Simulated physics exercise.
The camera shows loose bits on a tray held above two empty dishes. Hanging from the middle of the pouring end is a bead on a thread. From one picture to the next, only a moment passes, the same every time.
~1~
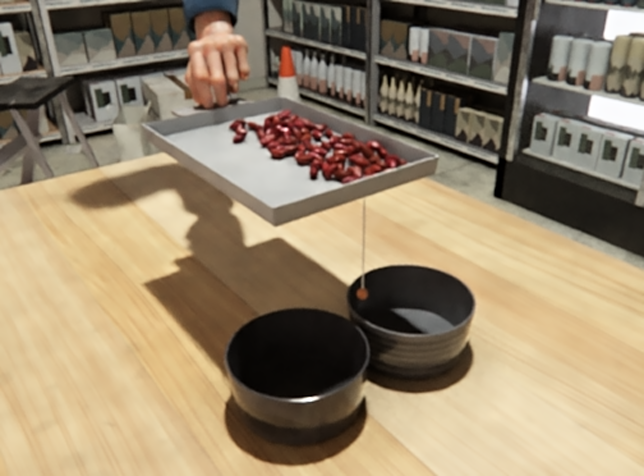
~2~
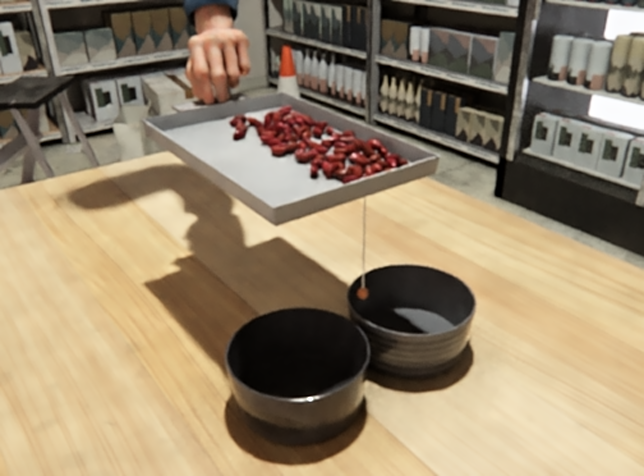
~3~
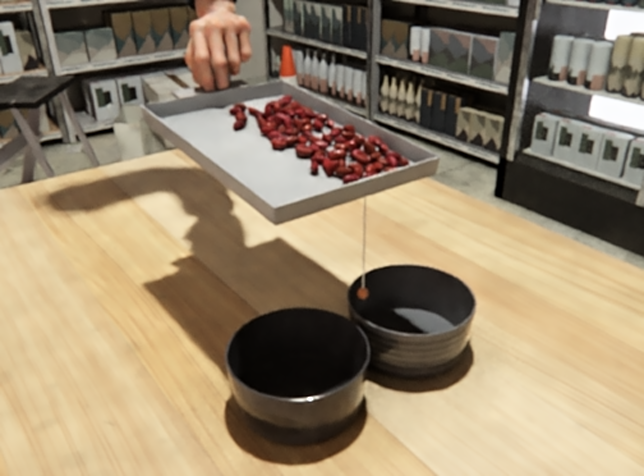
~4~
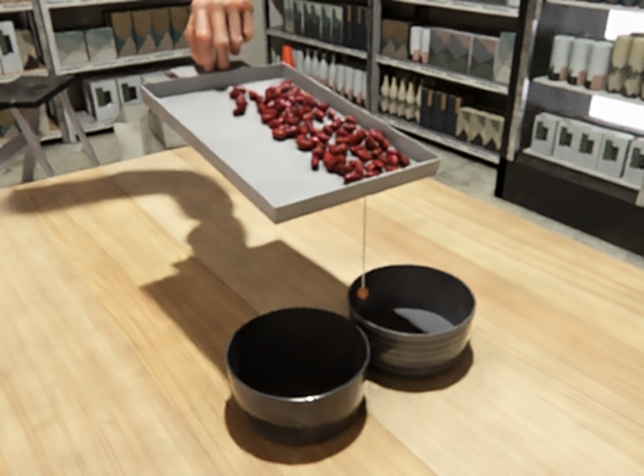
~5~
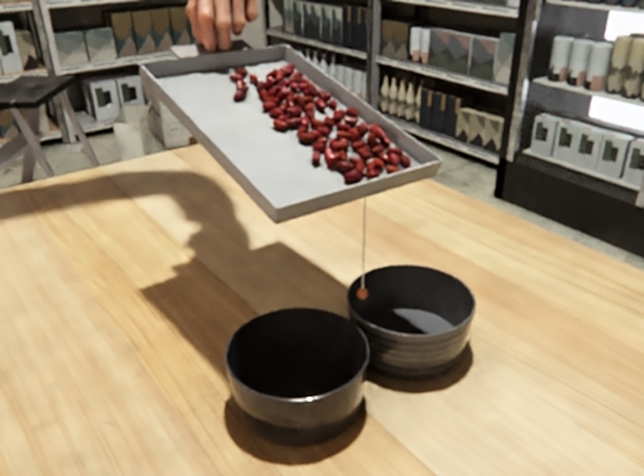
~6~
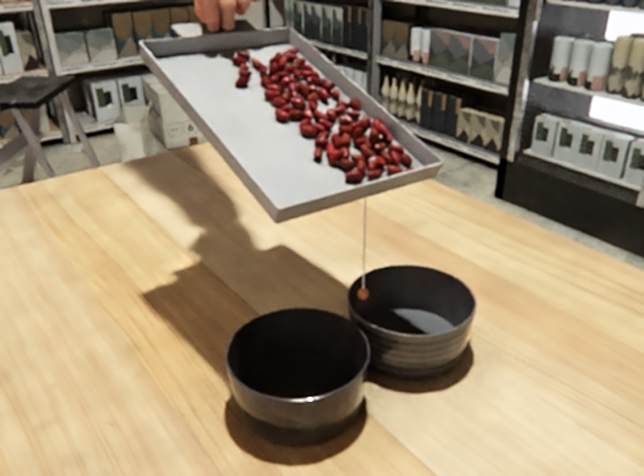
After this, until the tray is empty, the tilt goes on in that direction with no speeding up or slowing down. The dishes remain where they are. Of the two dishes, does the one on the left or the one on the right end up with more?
The larger share will most likely go to the dish on the right.
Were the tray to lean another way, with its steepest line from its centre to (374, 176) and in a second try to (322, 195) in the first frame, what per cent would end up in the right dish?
Shares: 70 %, then 20 %.
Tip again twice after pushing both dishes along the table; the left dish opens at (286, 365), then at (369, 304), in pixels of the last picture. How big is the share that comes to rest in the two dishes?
80 %, 30 %.
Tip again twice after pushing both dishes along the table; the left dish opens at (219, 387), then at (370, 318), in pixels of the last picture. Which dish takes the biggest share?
The dish to the right, then the dish to the left.
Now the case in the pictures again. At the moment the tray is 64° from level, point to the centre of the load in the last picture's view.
The middle of the pieces sits at roughly (385, 130).
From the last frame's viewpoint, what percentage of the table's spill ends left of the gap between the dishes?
Share to the left: Near 20 per cent.
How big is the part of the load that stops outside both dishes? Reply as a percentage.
I'd put it near 20 per cent of the load.
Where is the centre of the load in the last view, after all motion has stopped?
(415, 353).
Shortly afterwards, tray tipped steeply; the whole lot on the tray.
Next, tray tipped past a quarter turn; near two thirds on the tray; only a few in the left dish; a little in the right dish; only a few outside both; near a quarter in the air.
Some moments later, tray tipped past a quarter turn; a little in the left dish; near two thirds in the right dish; near a quarter outside both.
In the end, tray tipped past a quarter turn; a little in the left dish; near two thirds in the right dish; near a quarter outside both.
